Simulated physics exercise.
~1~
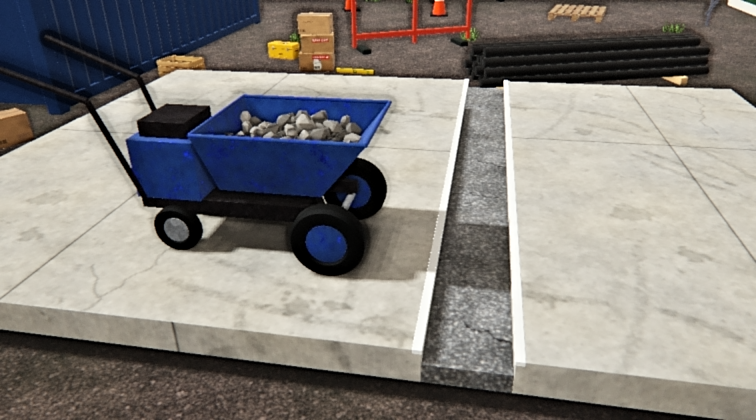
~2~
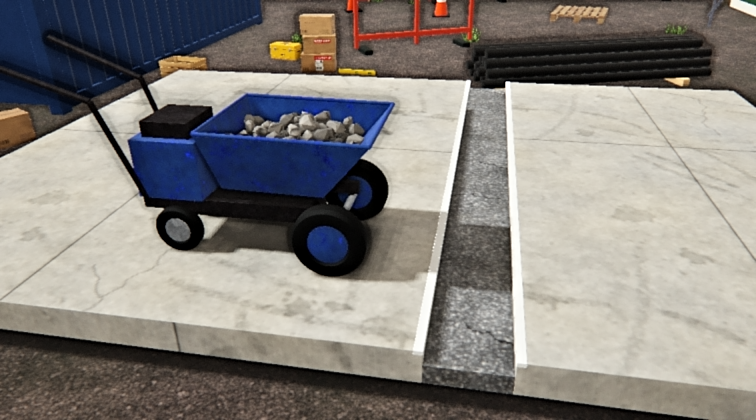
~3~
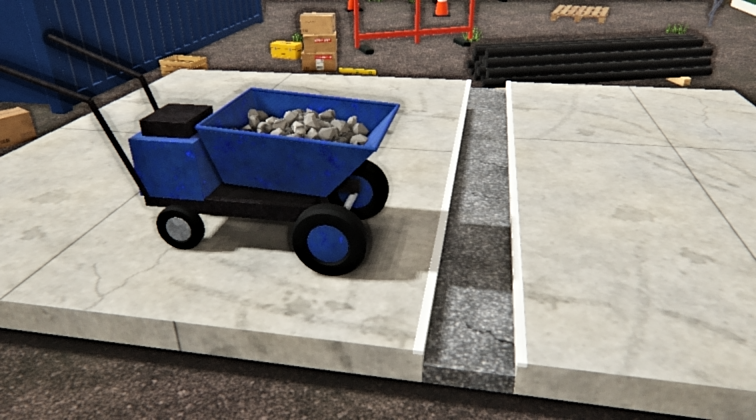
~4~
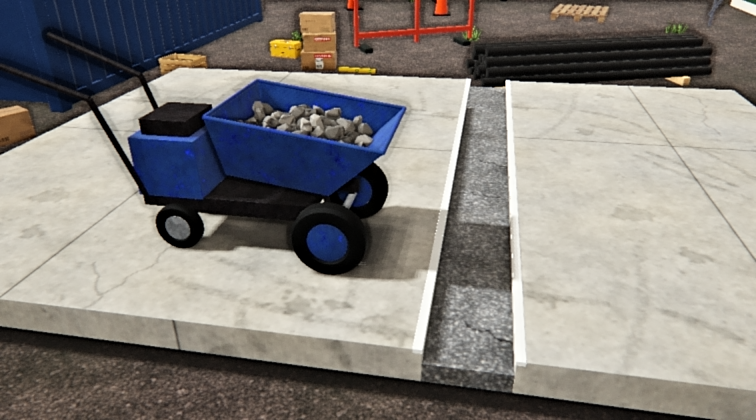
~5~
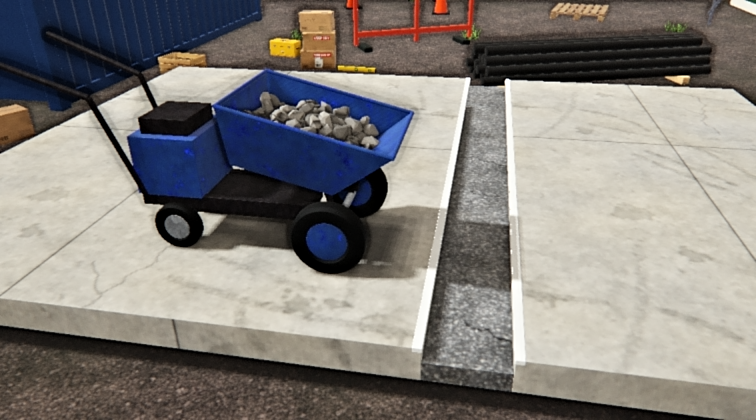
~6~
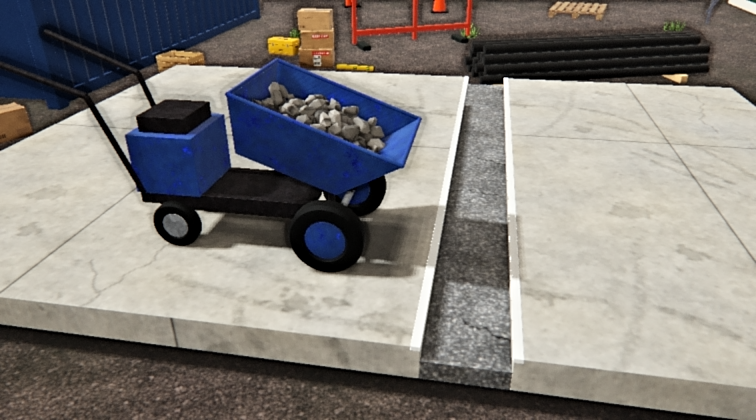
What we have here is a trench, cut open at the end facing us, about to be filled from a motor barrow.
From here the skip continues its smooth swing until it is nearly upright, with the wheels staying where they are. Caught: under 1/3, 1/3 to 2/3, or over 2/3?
Over 2/3.
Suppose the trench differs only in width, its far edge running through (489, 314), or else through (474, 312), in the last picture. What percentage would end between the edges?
I'd say some 60 in a hundred, followed by 40 in a hundred.
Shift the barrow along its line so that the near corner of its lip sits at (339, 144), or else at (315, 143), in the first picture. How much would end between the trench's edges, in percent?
The first stop gives 70 per cent; the second gives 60 per cent.
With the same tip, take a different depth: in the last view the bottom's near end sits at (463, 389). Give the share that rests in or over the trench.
It works out to some 100 per cent.
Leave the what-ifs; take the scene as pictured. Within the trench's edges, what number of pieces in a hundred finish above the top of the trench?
I'd say around 50 percent.
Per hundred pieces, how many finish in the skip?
Estimate: 5 %, roughly.
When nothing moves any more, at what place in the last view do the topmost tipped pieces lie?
I'd place the summit at about pixel (466, 236).
Just after the last frame, skip tipped steeply; every one in the skip.
A moment on, skip tipped steeply; the larger part in the skip; about a tenth in or heaped over the trench; just a few falling.
Further on, skip tipped right over; roughly a quarter in the skip; the larger part in or heaped over the trench; about a tenth beyond it.
When it is over, skip tipped right over; about a tenth in the skip; just a few short of the trench; the larger part in or heaped over the trench; about a tenth beyond it.
